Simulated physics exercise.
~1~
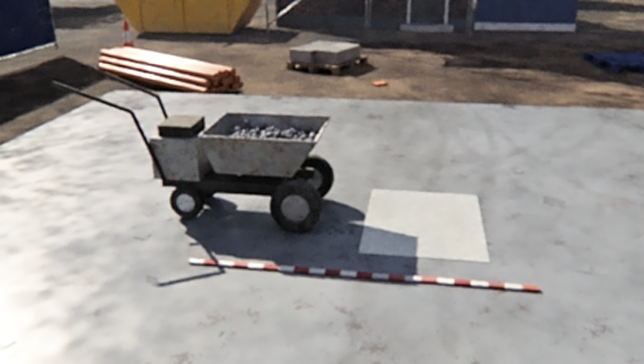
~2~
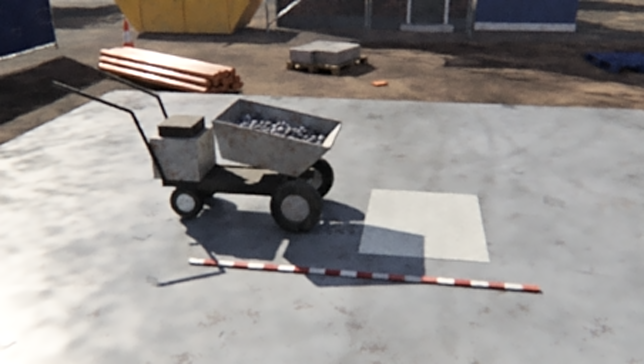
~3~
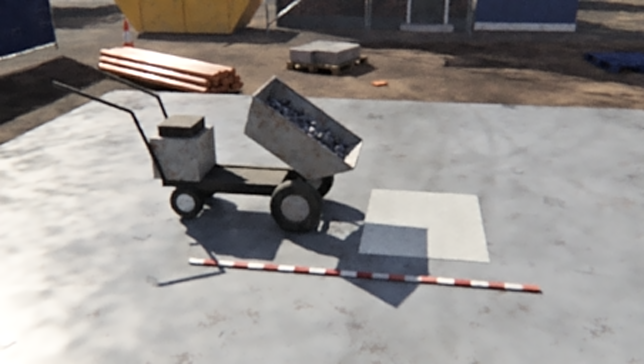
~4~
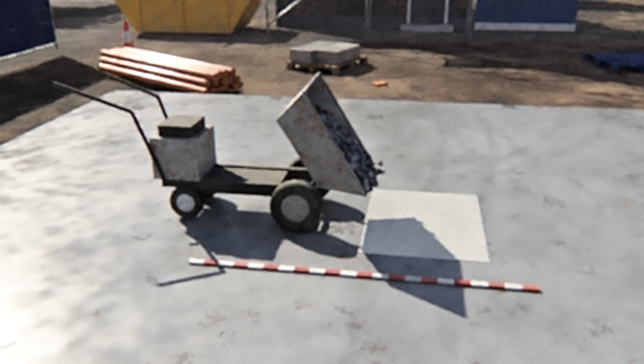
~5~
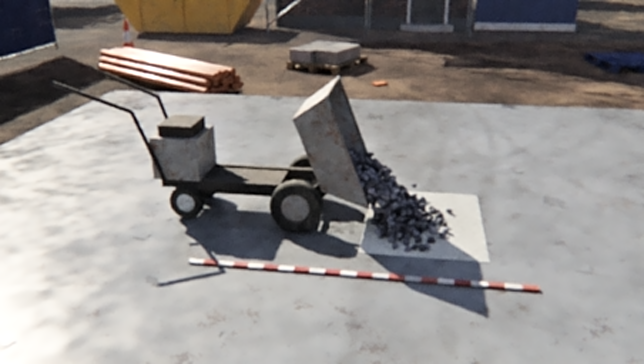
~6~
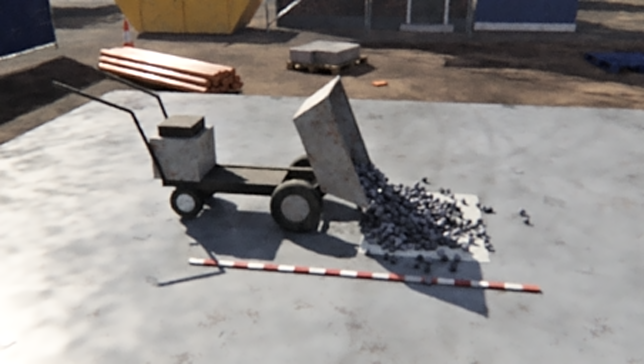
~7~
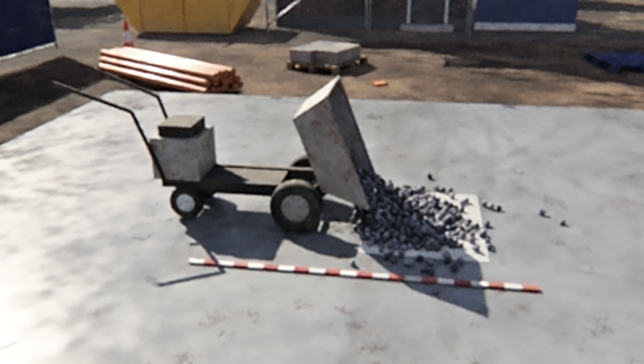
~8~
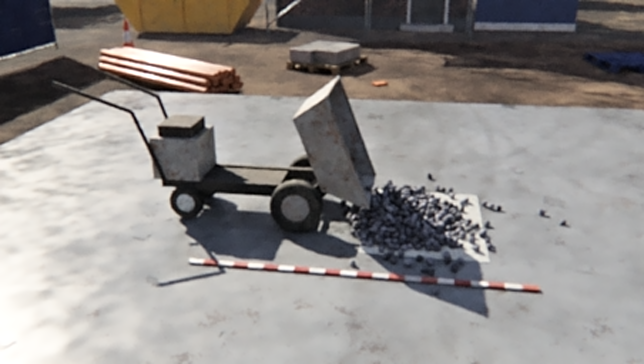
In the video, a small wheeled barrow on a concrete slab tips its grey tray forward to the right, and dark stones slide out onto a pale square sheet behind a striped staff, ending in a spread heap mostly on the sheet, with the tray still steeply raised.
